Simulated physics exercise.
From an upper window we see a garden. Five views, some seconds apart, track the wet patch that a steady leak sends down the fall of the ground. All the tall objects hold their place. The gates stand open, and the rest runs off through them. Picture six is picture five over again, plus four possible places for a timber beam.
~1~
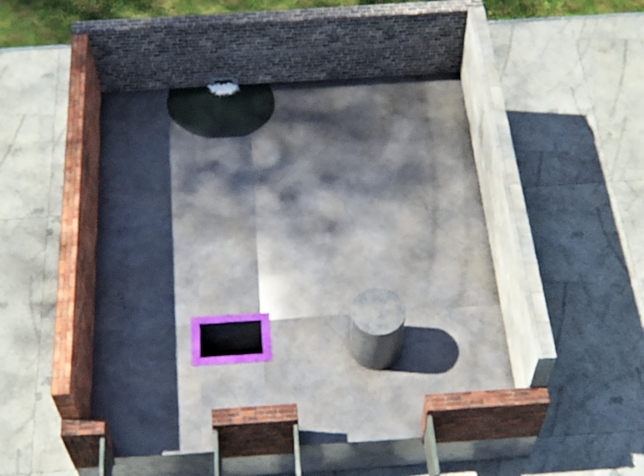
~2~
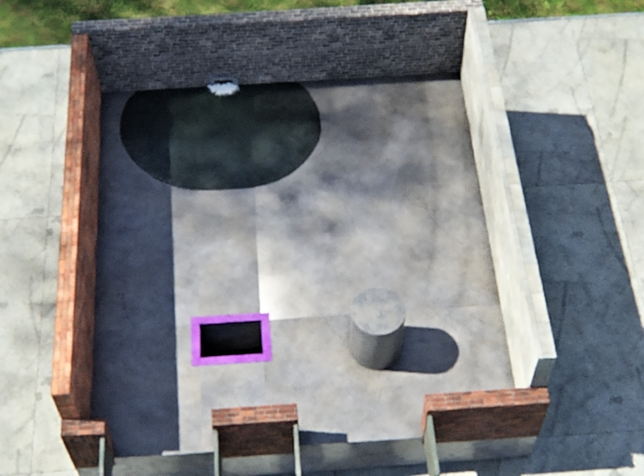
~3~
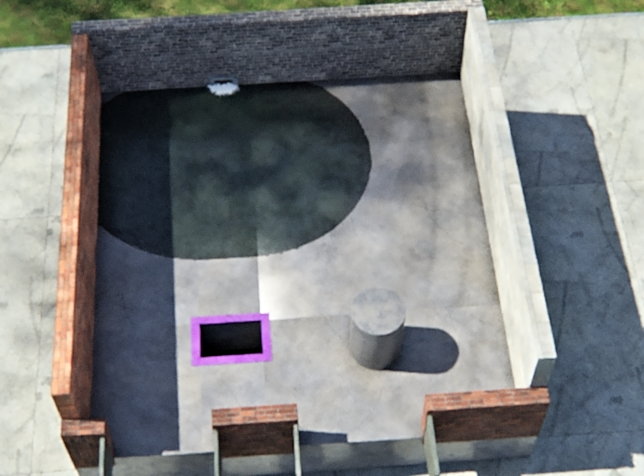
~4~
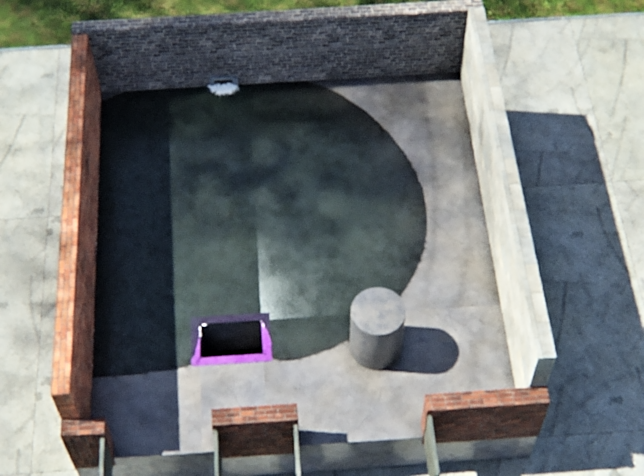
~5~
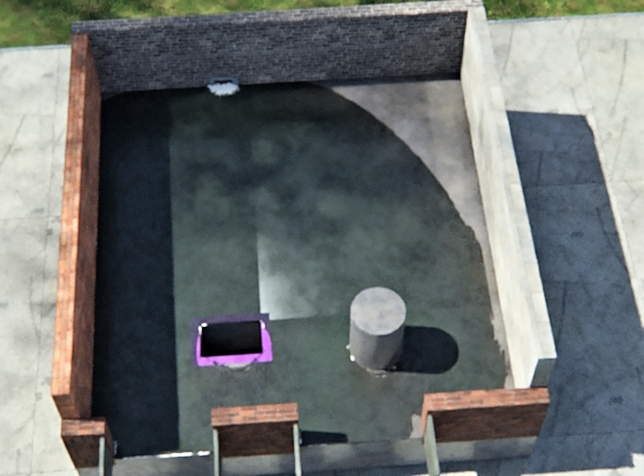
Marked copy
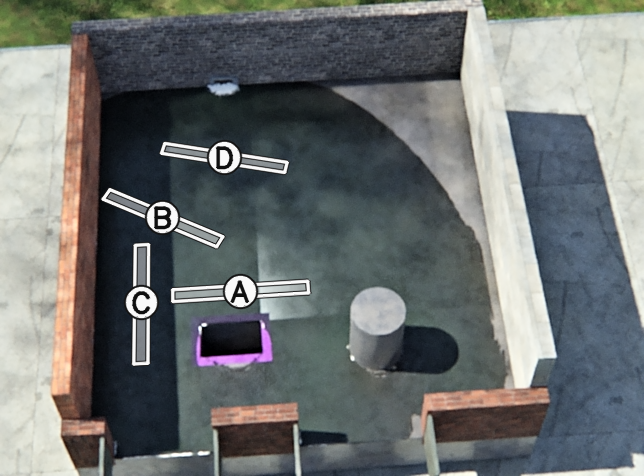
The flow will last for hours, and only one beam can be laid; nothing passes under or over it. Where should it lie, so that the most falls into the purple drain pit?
C works best here.
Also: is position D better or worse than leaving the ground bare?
Position D is worse.
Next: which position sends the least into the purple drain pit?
That would be A.
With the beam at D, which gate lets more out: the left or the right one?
The right gate.
On the marked copy, A from (172, 295) to (308, 287); B from (106, 194) to (219, 241); C from (140, 363) to (141, 244); D from (163, 148) to (285, 167).
Choosing A, about 2 % of the stream goes into the purple drain pit, about 98 % out by the gates.
Choosing B, about 11 % of the stream goes into the purple drain pit, about 89 % out by the gates.
Choosing C, about 27 % of the stream goes into the purple drain pit, about 73 % out by the gates.
Choosing D, about 14 % of the stream goes into the purple drain pit, about 86 % out by the gates.
